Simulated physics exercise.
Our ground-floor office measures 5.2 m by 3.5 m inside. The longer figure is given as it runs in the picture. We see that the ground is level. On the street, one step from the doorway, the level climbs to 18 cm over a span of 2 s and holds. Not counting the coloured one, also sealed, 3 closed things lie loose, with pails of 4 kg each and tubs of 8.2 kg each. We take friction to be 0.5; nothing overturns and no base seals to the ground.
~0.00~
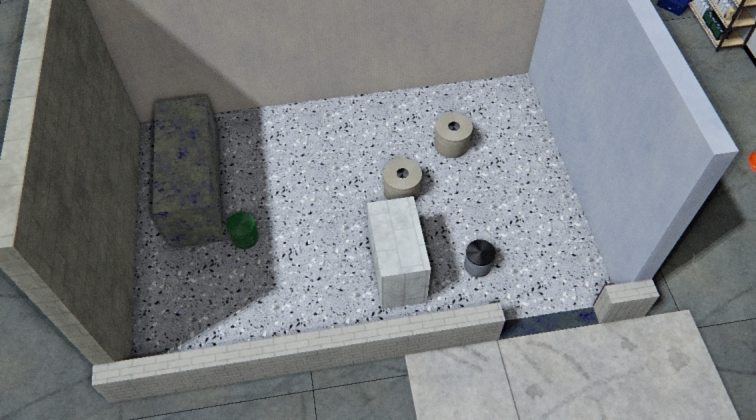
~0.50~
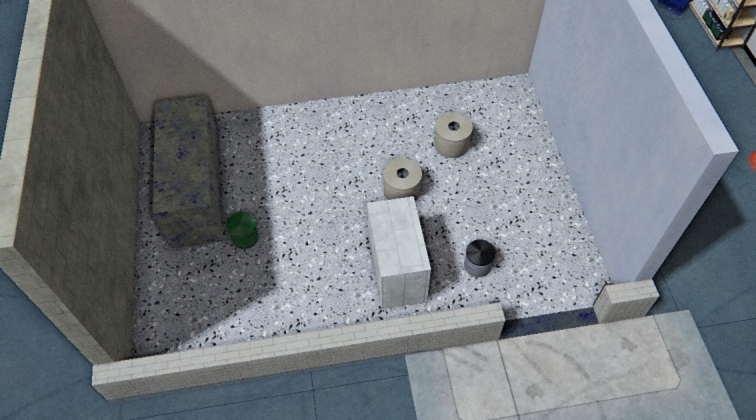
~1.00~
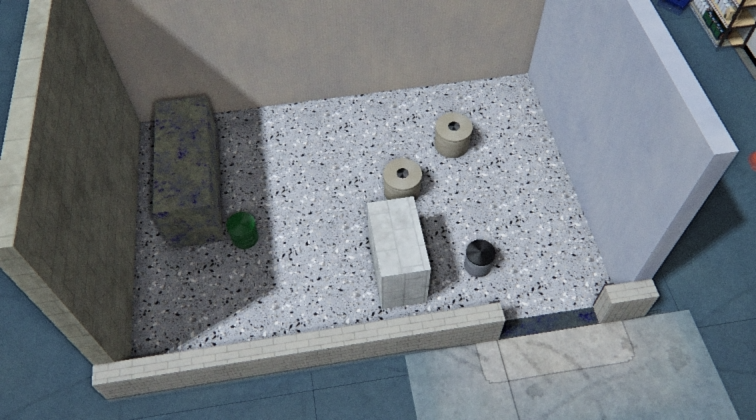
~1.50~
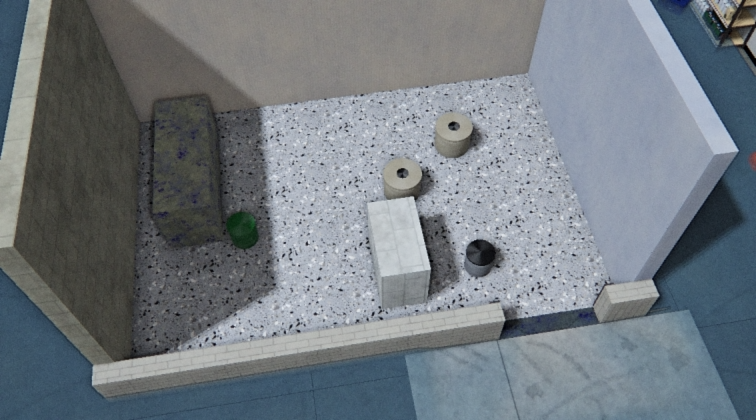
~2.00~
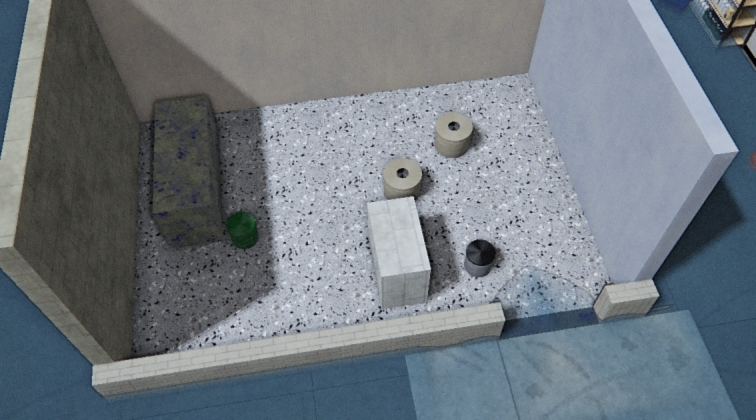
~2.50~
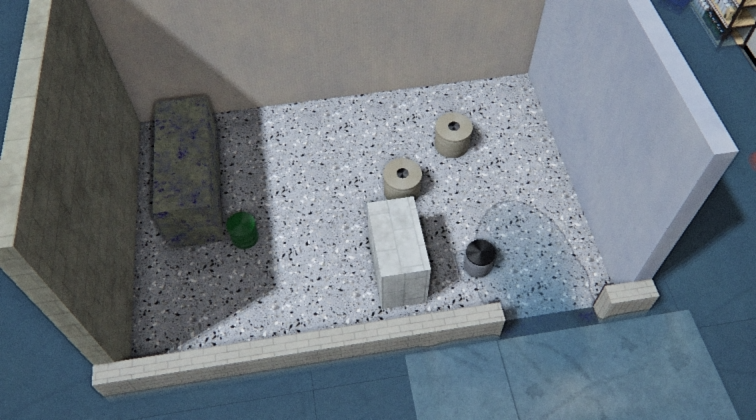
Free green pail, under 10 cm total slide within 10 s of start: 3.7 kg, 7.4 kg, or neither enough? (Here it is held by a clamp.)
Expect only the larger amount to be sufficient.
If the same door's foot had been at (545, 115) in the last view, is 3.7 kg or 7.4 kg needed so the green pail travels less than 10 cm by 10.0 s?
I'd say neither one will work.
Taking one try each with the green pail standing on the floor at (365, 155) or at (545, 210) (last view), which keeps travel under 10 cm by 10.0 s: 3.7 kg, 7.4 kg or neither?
For the first spot both come up short, for the second both come up short.
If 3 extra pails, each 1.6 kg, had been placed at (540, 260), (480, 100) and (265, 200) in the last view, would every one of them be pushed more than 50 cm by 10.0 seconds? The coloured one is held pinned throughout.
Taking them in order, the first is beyond the line, the second beyond the line and the third beyond the line.
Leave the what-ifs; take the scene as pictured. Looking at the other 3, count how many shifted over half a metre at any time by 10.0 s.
My count gives 3.
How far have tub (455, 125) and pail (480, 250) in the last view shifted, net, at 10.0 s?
One is off by 200 cm, the other by 200 cm, in the order asked.
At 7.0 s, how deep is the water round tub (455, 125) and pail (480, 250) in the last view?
I'd estimate 5 cm for the first and 7 cm for the second.
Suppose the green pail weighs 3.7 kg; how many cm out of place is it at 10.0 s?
It would be some 60 cm from its spot.
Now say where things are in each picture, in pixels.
In the first frame, the green pail at (241, 224), on the bottom; water covers 0.0 m2; 0 of 4 have shifted.
In the second frame, the green pail at (241, 224), on the bottom; water covers 0.0 m2; 0 of 4 have shifted.
In the third frame, the green pail at (241, 224), on the bottom; water covers 0.0 m2; 0 of 4 have shifted.
In the fourth frame, the green pail at (241, 224), on the bottom; water covers 0.0 m2; 0 of 4 have shifted.
In the fifth frame, the green pail at (241, 224), on the bottom; 0.4 m2 under water; 0 of 4 have shifted.
In the sixth frame, the green pail at (241, 224) rests on the ground; 1.4 m2 under water; 0 of 4 have shifted.
After 3.5 s the green pail would be 0 cm from its start with 3.7 kg and 0 cm from its start with 7.4 kg; 0 cm of water round it then.
After 4.5 s the green pail would be 0 cm from its start with 3.7 kg and 0 cm from its start with 7.4 kg; 0 cm of water round it then.
After 7.0 s the green pail would be 0 cm from its start with 3.7 kg and 0 cm from its start with 7.4 kg; 1 cm of water round it then.
After 10.0 s the green pail would be 59 cm from its start with 3.7 kg and 0 cm from its start with 7.4 kg; 4 cm of water round it then.
